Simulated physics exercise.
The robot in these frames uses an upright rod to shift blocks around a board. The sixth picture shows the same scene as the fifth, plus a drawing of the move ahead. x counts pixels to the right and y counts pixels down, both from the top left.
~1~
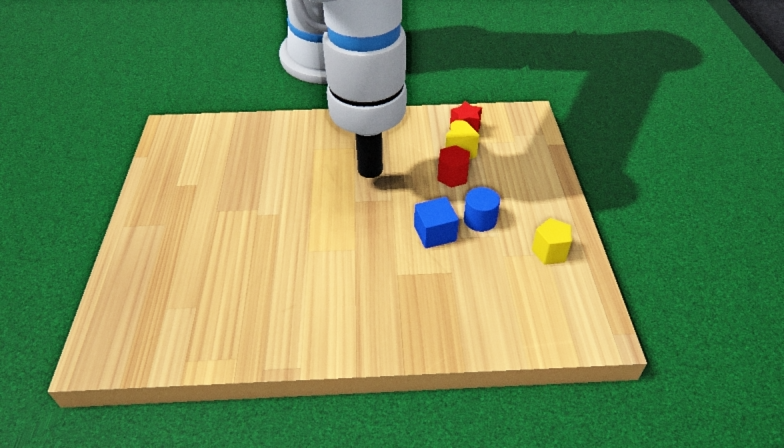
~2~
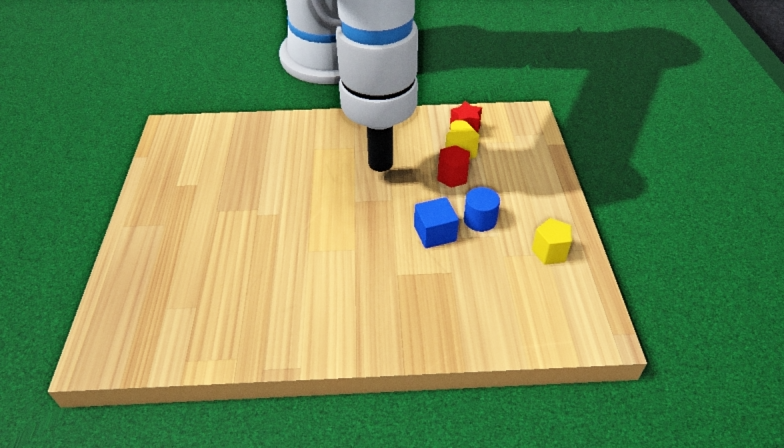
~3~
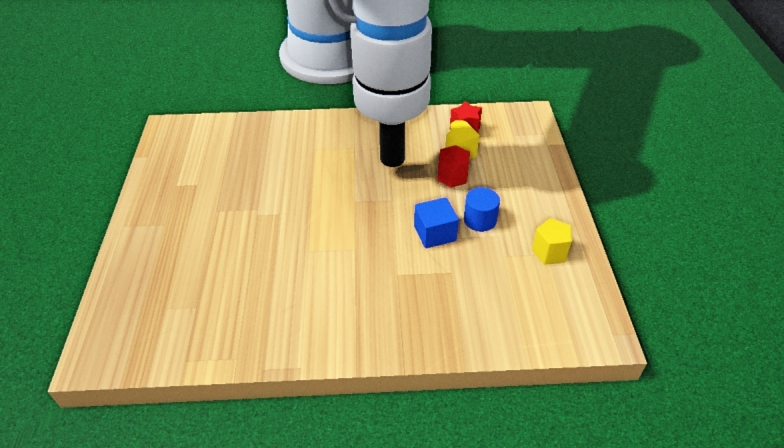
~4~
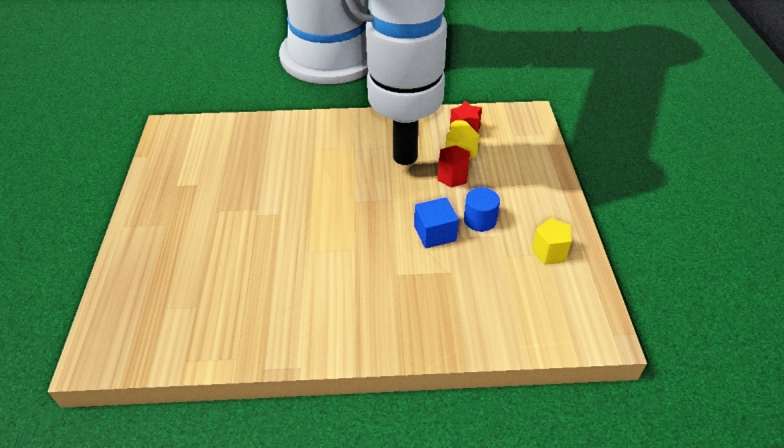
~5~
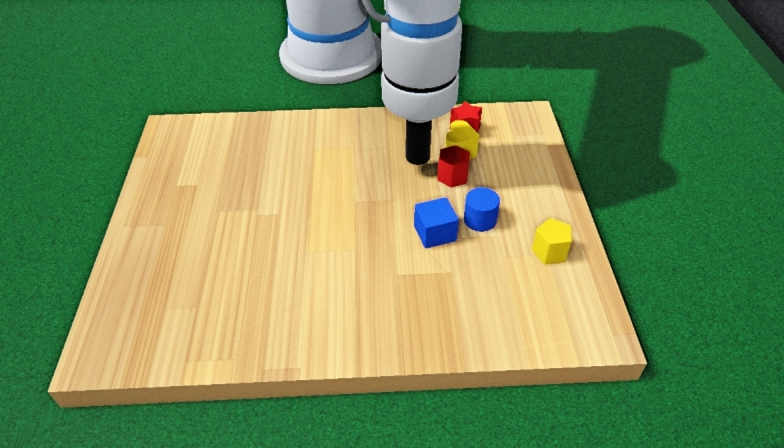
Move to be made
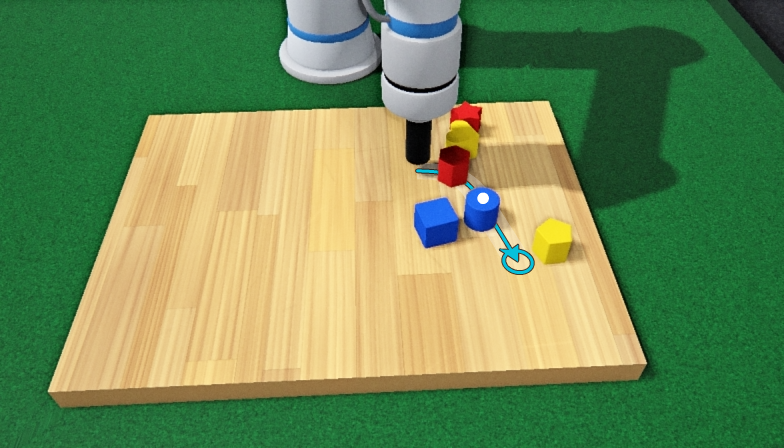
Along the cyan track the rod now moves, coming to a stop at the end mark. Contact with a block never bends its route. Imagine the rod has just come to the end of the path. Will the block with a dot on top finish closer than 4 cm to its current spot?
Answer: No.
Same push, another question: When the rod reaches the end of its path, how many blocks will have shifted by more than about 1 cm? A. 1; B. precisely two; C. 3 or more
The one that fits is B, precisely two.
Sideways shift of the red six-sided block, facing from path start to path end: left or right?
It will end up to the left.
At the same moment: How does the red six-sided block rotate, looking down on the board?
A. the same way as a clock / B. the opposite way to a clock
B - the opposite way to a clock.
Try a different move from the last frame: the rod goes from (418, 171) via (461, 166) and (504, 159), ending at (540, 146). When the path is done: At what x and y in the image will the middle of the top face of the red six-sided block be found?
I'd expect the centre of its top face to be at (489, 161).
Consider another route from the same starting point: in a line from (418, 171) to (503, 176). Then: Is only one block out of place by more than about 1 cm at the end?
Yes
The line goes from (418, 171) by way of (467, 183) and (492, 220) to (518, 262); the dot is on the blue circular block.
What follows on the original path. One third of the way, rod (469, 171); red six-sided block (498, 168).
Two thirds of the way, rod (494, 207); red six-sided block (511, 174), turned 30° anticlockwise; blue circular block (487, 219).
At the end, rod (521, 248); red six-sided block (511, 174), turned 30° anticlockwise; yellow heart-shaped block unmoved; blue circular block (488, 241).
